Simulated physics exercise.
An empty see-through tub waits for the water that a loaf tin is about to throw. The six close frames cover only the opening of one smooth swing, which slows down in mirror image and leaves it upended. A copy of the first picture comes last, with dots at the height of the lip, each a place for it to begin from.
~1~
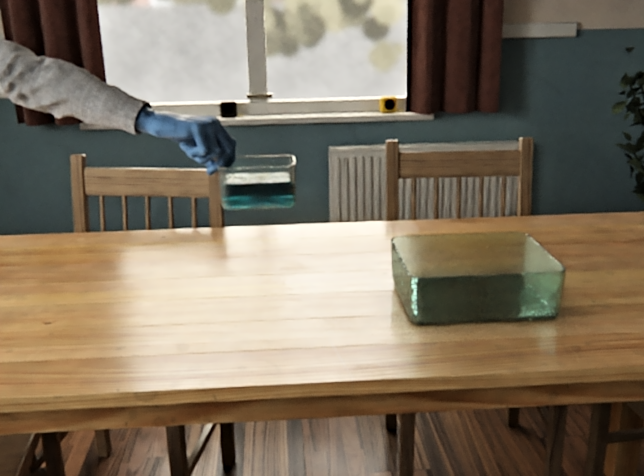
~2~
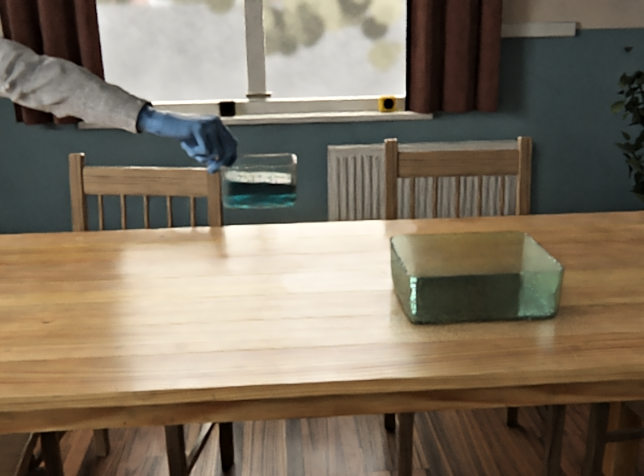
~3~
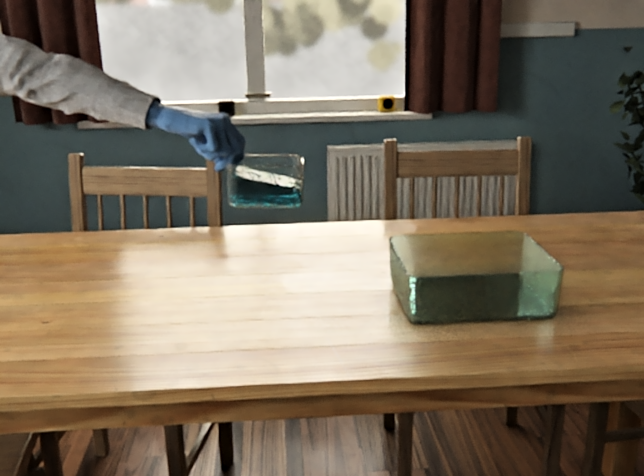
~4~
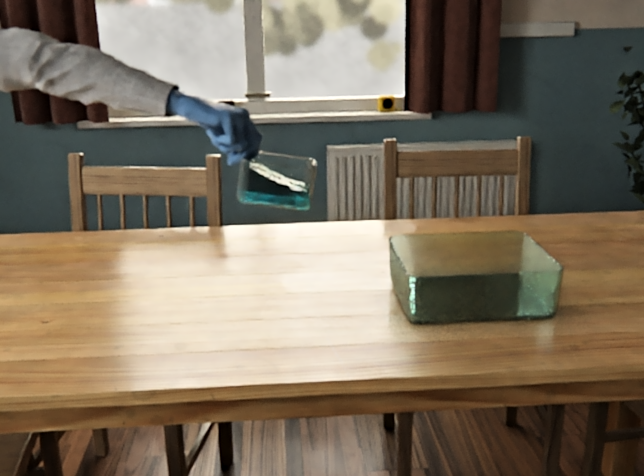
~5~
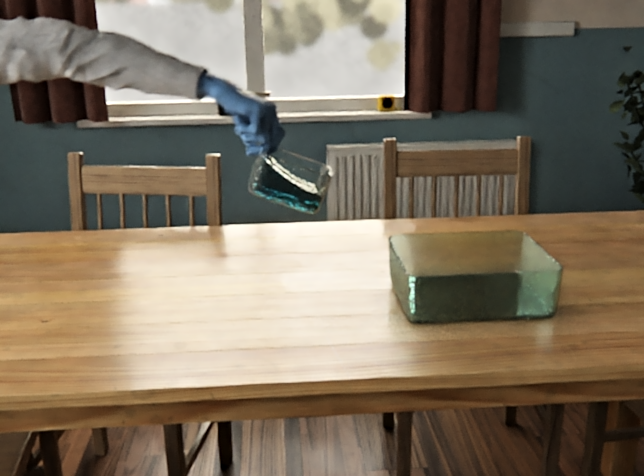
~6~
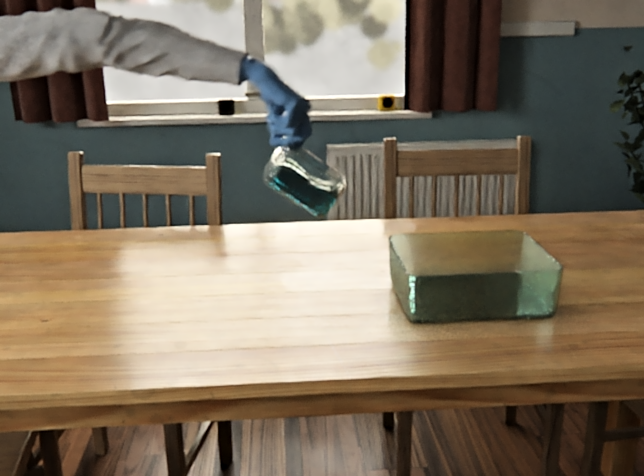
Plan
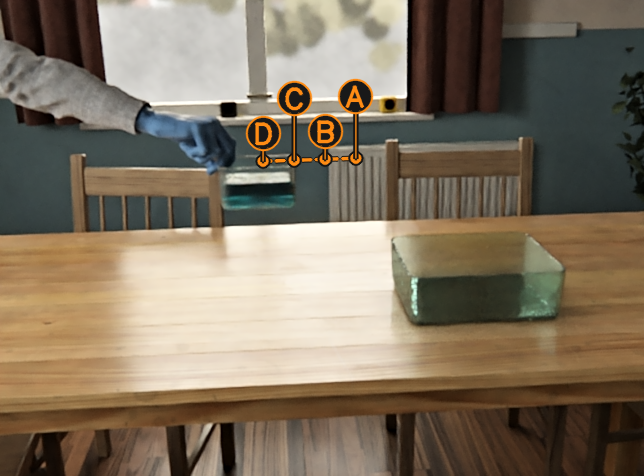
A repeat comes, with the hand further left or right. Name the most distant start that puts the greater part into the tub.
The answer is place D.
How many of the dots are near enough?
All four.
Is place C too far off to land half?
No.
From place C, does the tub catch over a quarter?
Yes, it does.
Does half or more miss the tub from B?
No, that is safe.
On the marked copy, A at (355, 158); B at (325, 159); C at (294, 160); D at (263, 161).
With A, about 93 % lands in the tub, 5 % falls short and 3 % goes beside or beyond.
With B, about 82 % lands in the tub, 2 % falls short and 17 % goes beside or beyond.
With C, about 77 % lands in the tub, 6 % falls short and 17 % goes beside or beyond.
With D, about 68 % lands in the tub, 21 % falls short and 11 % goes beside or beyond.
